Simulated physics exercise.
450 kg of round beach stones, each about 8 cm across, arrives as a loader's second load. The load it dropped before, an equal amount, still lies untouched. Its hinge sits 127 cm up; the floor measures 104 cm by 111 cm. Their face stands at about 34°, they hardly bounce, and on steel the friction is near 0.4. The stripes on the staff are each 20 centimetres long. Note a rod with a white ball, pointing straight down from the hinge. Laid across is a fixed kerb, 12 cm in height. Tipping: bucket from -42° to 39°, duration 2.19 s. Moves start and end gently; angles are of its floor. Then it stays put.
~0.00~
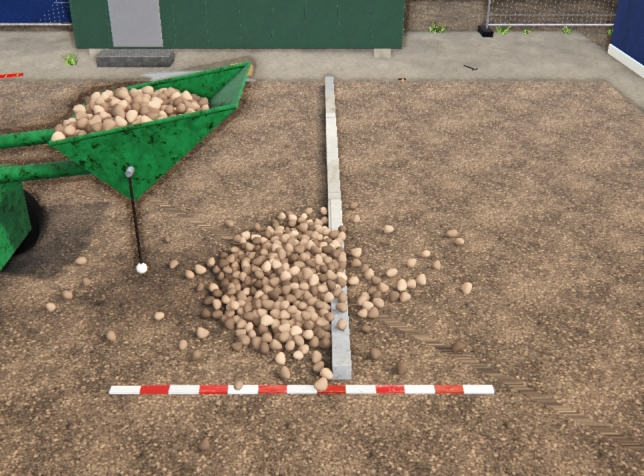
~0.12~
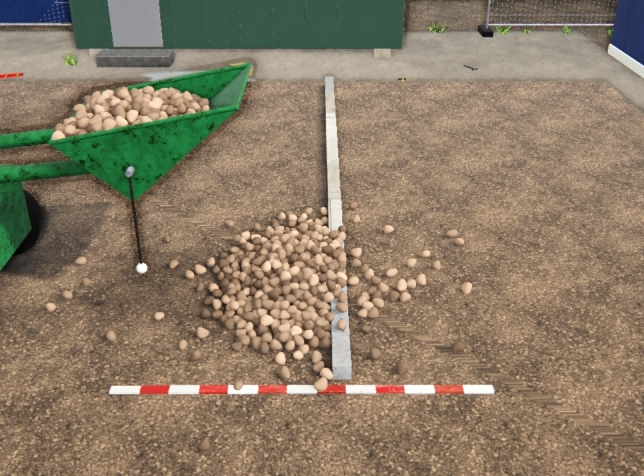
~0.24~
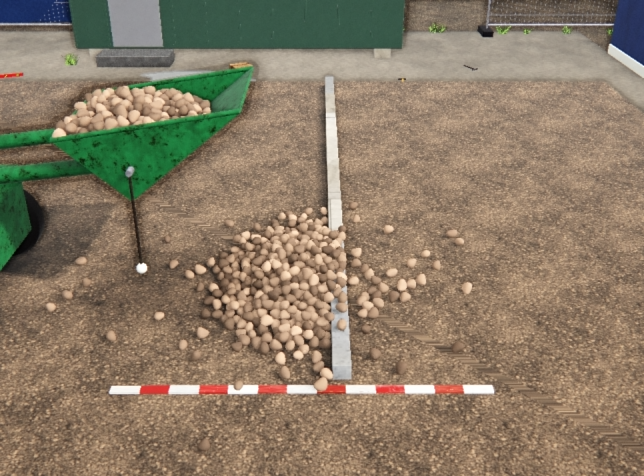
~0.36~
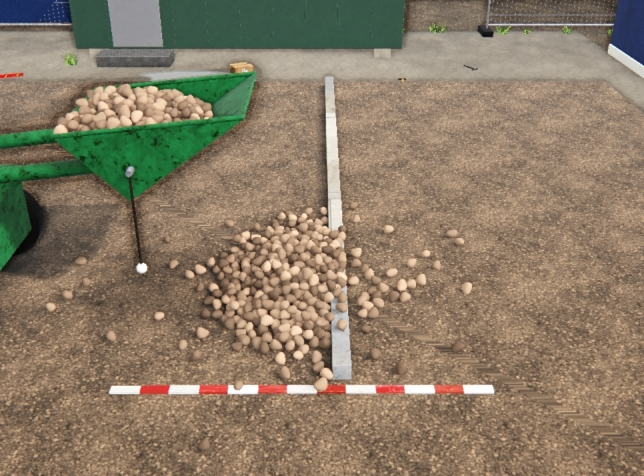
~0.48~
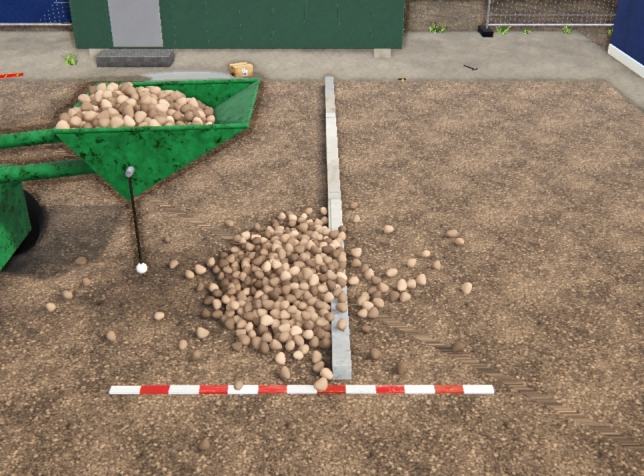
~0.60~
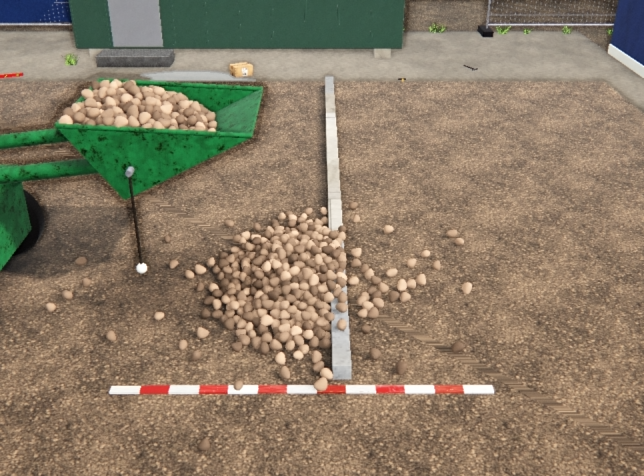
Green loader bucket full of round stones tilting slowly back toward level, left of an unmoving stone pile beside a kerb.
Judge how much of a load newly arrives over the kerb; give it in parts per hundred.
Close to 11 in every hundred.
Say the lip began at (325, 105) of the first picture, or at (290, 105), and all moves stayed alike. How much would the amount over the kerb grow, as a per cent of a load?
Roughly 95 and 60 percent, in that order.
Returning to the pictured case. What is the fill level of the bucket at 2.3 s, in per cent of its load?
Close to 20 in a hundred is still held.
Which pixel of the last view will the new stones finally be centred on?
They end up centred around (275, 267).
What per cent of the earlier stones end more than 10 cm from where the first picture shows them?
Estimate: 25 %, roughly.
After 1.6 s the floor is at 26°; in per cent of one load, 96 in the bucket, 98 on this side of the kerb, 6 over the kerb; the foremost stones are at (441, 269).
After 2.3 s the floor is at 39°; in per cent of one load, 19 in the bucket, 175 on this side of the kerb, 6 over the kerb; the foremost stones are at (441, 269).
After 2.6 s the floor is at 39°; in per cent of one load, 0 in the bucket, 189 on this side of the kerb, 12 over the kerb; the foremost stones are at (441, 269).
After 5.3 s the floor is at 39°; in per cent of one load, 0 in the bucket, 184 on this side of the kerb, 16 over the kerb; the foremost stones are at (458, 279). Net gain over the kerb, 11.
